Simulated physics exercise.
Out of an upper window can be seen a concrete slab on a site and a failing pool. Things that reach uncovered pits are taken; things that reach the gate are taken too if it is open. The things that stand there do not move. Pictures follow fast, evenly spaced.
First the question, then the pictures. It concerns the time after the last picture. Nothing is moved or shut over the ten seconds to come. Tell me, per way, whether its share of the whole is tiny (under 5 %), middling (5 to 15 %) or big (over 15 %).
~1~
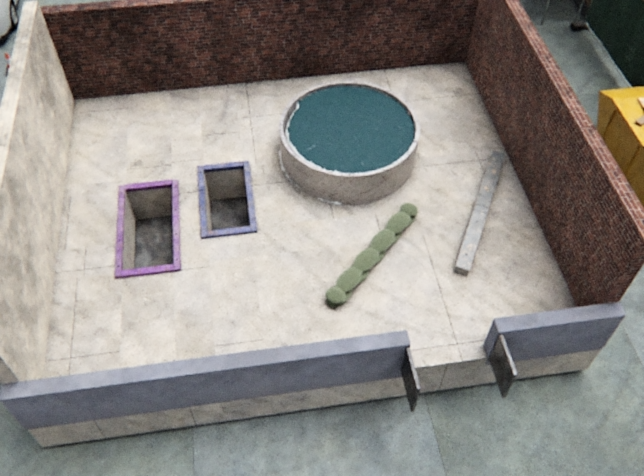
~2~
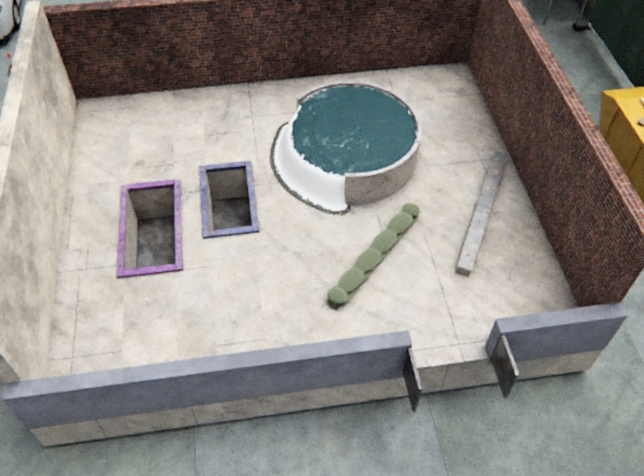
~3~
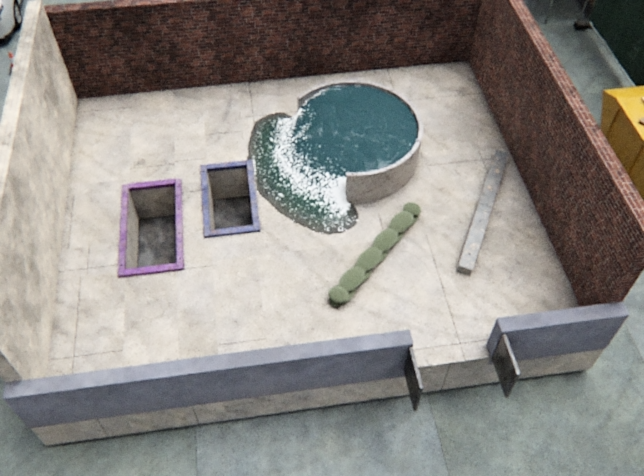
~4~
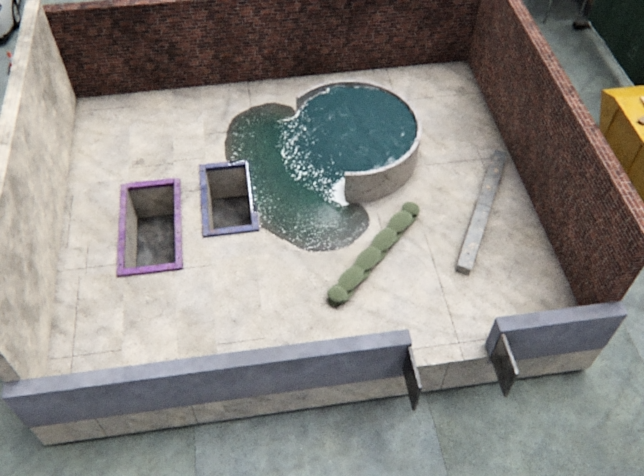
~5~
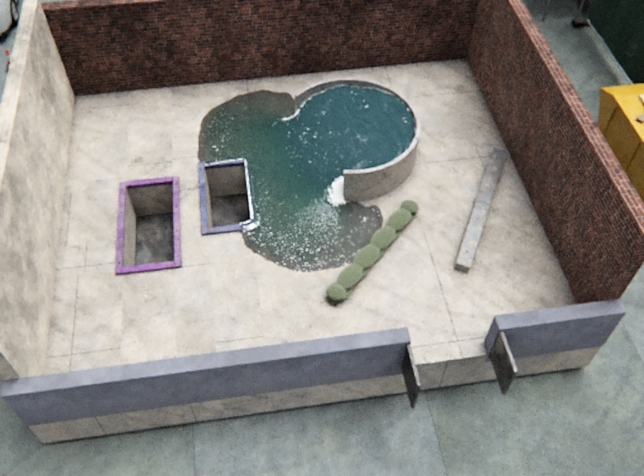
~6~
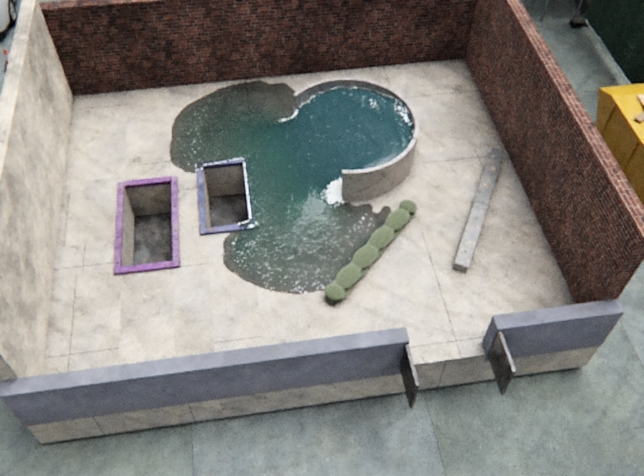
Outcome: The gate will take below five per cent, the purple pit will take at least five but at most fifteen per cent, the blue pit will take beyond fifteen per cent.
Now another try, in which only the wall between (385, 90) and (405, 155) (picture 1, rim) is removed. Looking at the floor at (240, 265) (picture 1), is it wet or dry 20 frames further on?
It would be unsoaked by then.
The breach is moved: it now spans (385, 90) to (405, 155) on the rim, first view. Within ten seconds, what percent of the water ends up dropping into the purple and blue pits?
Lab note - share by pit: Purple 0 %, blue 0 %.
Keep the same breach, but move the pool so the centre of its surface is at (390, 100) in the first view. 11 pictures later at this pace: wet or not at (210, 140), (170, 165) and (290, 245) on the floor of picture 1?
So, first one got wet, second one got wet, third one got wet.
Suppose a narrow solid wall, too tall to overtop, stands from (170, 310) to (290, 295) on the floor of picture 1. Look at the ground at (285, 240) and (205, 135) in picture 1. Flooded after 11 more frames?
In the listed order, the first spot is swamped and the second is swamped.
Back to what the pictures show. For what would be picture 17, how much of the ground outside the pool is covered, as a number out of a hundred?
Estimate: Near 45 %.
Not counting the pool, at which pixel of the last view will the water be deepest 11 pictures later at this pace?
Point to roughly (82, 99).
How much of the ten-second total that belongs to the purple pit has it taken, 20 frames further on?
About 0 per cent.
A moment on, water covers 40 % of the floor; the gate 0 %, the purple pit 0 %, the blue pit 12 %.
Next, water covers 45 % of the floor; the gate 0 %, the purple pit 0 %, the blue pit 23 %.
Then, water covers 50 % of the floor; the gate 0 %, the purple pit 0 %, the blue pit 31 %.
Later, water covers 60 % of the floor; the gate 0 %, the purple pit 4 %, the blue pit 35 %.
In the end, water covers 70 % of the floor; the gate 1 %, the purple pit 9 %, the blue pit 35 %.
